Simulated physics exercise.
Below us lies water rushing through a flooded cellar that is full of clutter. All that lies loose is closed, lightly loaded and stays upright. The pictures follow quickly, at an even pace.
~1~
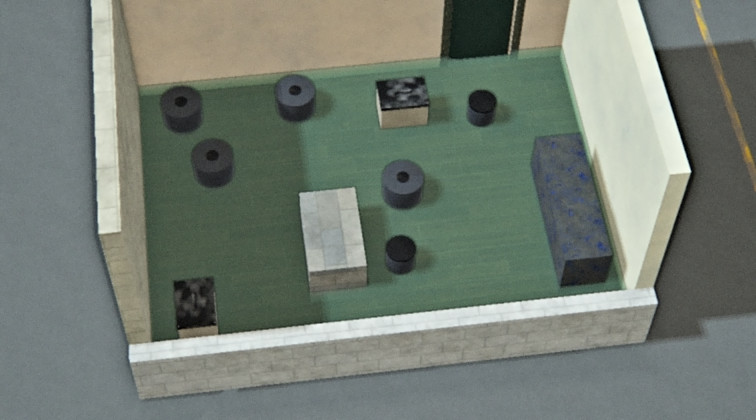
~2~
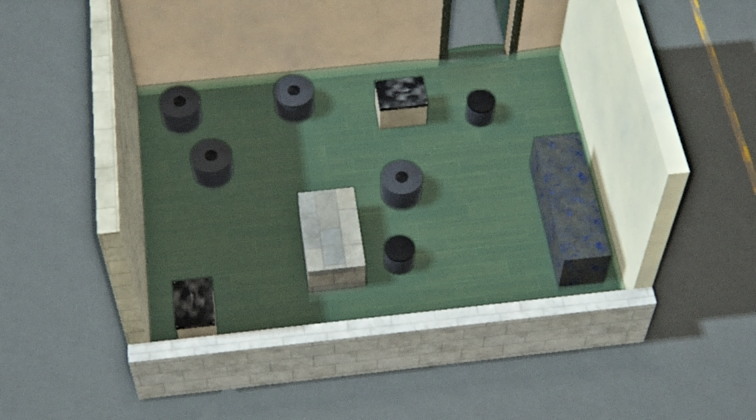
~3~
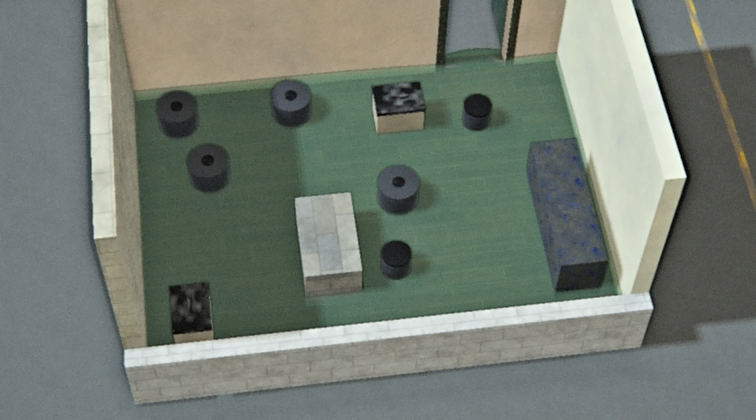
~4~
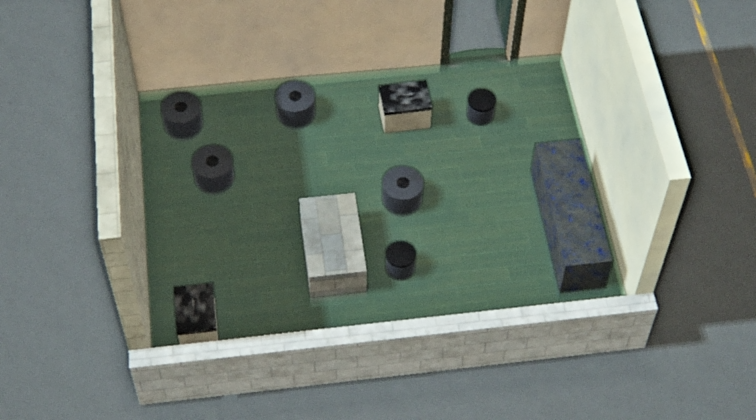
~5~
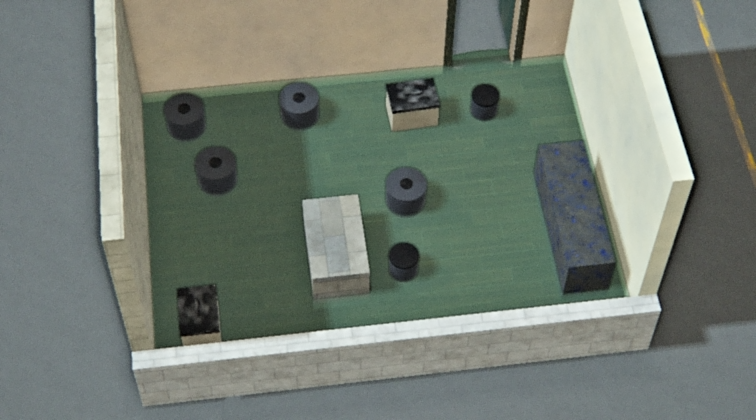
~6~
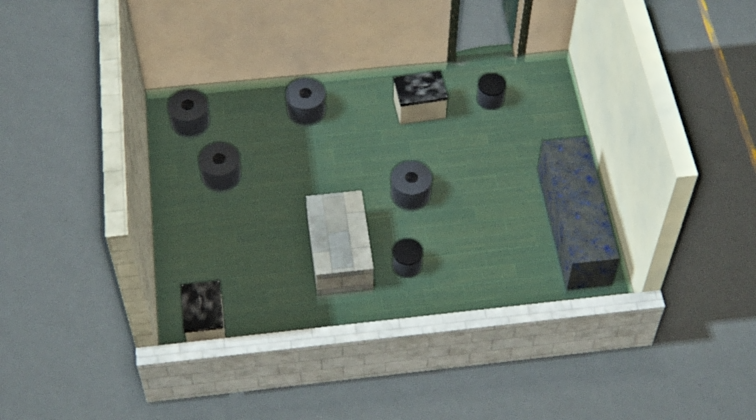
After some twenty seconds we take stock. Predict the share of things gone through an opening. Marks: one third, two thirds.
Share: From one to two thirds.
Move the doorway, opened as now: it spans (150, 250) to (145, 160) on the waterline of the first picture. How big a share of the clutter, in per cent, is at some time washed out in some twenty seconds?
I make it 90 per cent.
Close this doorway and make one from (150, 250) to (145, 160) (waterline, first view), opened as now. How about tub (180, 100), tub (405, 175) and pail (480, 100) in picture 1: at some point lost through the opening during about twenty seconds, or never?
One after the other: Carried outside, gone, inside.
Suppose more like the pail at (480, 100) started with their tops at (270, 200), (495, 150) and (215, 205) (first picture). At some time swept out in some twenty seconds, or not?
In that order: No, through, stays.
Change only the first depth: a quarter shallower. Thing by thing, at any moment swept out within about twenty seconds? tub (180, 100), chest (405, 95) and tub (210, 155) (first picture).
As listed: No, carried outside, still in.
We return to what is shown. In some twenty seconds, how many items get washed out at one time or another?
The number is 4.
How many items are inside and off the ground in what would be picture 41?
It comes to 4.
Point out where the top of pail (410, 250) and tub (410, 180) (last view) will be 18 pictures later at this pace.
At about (412, 225) and (452, 133).
A moment on, 1 of 8 are out; 7 afloat.
Next, 2 of 8 are out; 6 afloat.
Later, 4 of 8 are out; 4 afloat.
In the end, 4 of 8 are out; 4 afloat.
